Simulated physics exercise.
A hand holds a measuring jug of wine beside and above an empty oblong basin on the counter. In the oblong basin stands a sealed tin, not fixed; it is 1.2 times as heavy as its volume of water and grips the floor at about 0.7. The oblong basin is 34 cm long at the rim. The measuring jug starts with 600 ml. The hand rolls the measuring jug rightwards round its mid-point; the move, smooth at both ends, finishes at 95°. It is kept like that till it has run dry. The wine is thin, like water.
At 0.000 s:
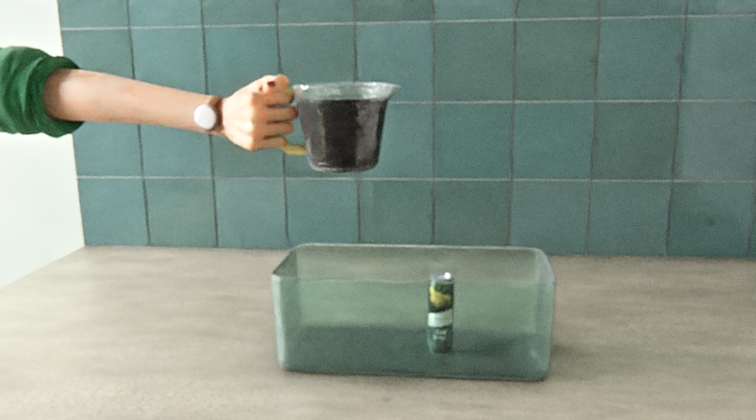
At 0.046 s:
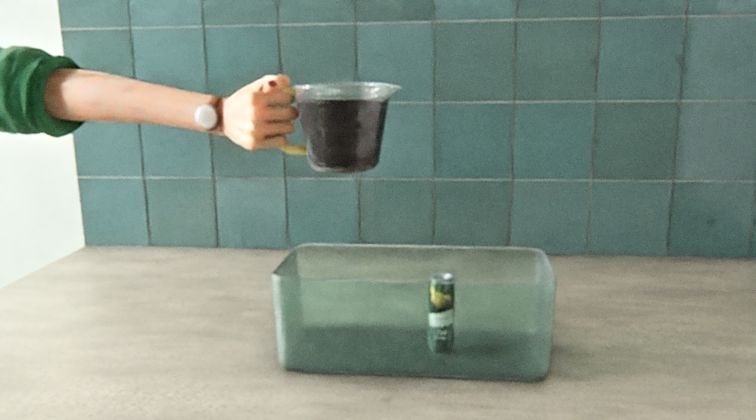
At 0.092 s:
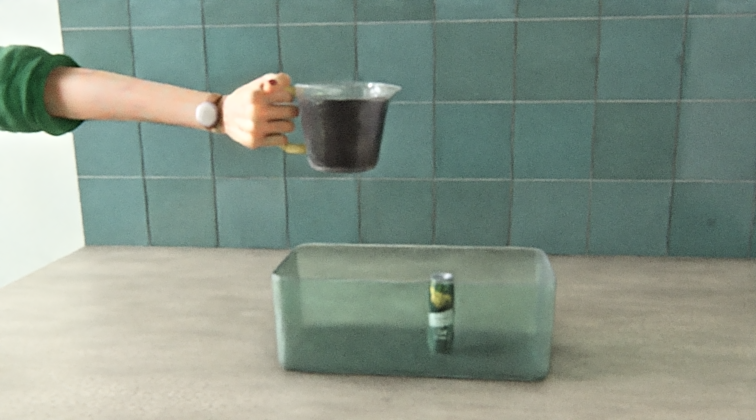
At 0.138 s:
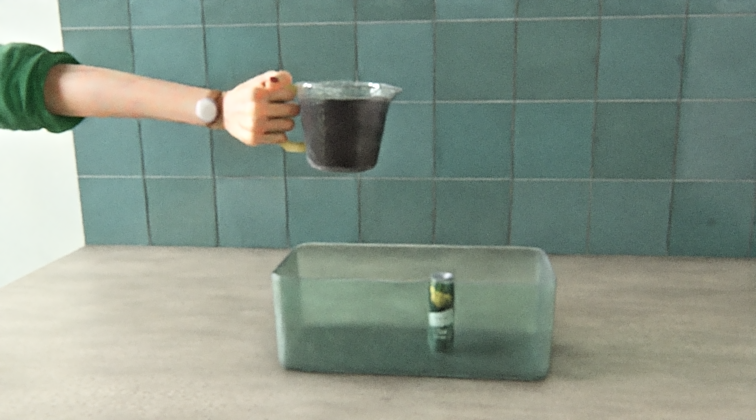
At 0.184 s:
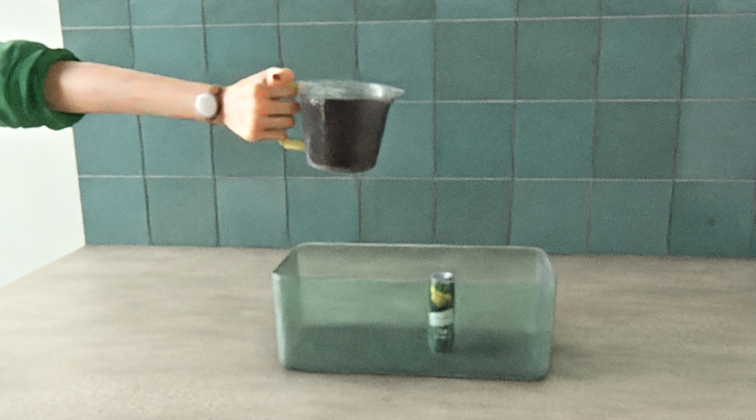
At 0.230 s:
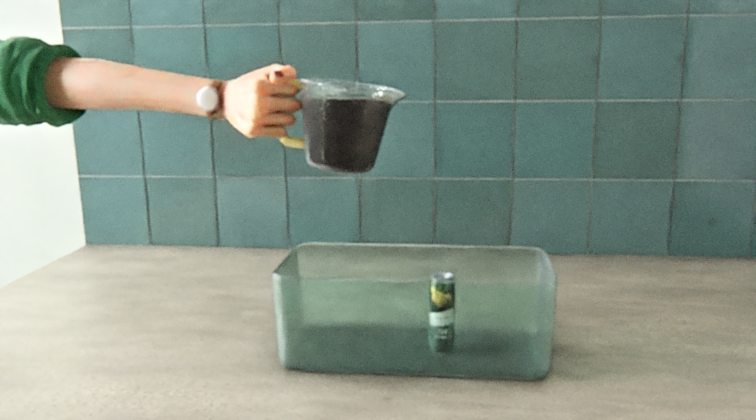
Hand holding a clear measuring jug of dark liquid above a glass basin with a small tin inside, tilting it slightly rightwards.
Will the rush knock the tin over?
It keeps standing.
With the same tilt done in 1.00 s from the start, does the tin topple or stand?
Then it remains upright.
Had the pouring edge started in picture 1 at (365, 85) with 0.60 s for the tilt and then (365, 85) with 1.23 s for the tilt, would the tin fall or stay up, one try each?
First it goes over; then it keeps standing.
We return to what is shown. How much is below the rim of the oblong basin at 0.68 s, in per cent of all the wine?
About 4 per cent.
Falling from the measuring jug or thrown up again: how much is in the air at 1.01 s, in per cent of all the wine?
Near 22 in a hundred.
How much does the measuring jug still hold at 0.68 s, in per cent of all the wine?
Some 78 per cent.
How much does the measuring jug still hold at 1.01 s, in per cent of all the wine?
Some 24 per cent.
Then, 0.68 s in, the tilt is 55° and 77 per cent is still to pour; the tin stands where it began.
Then, 1.01 s in, the tilt is 88° and 25 per cent is still to pour; the tin stands where it began.
Then, 1.36 s in, the tilt is 95° and 2 per cent is still to pour; the tin stands where it began.
Then, 1.73 s in, the tilt is 95° and 0 per cent is still to pour; the tin stands where it began.
Finally, the tin stands where it began.
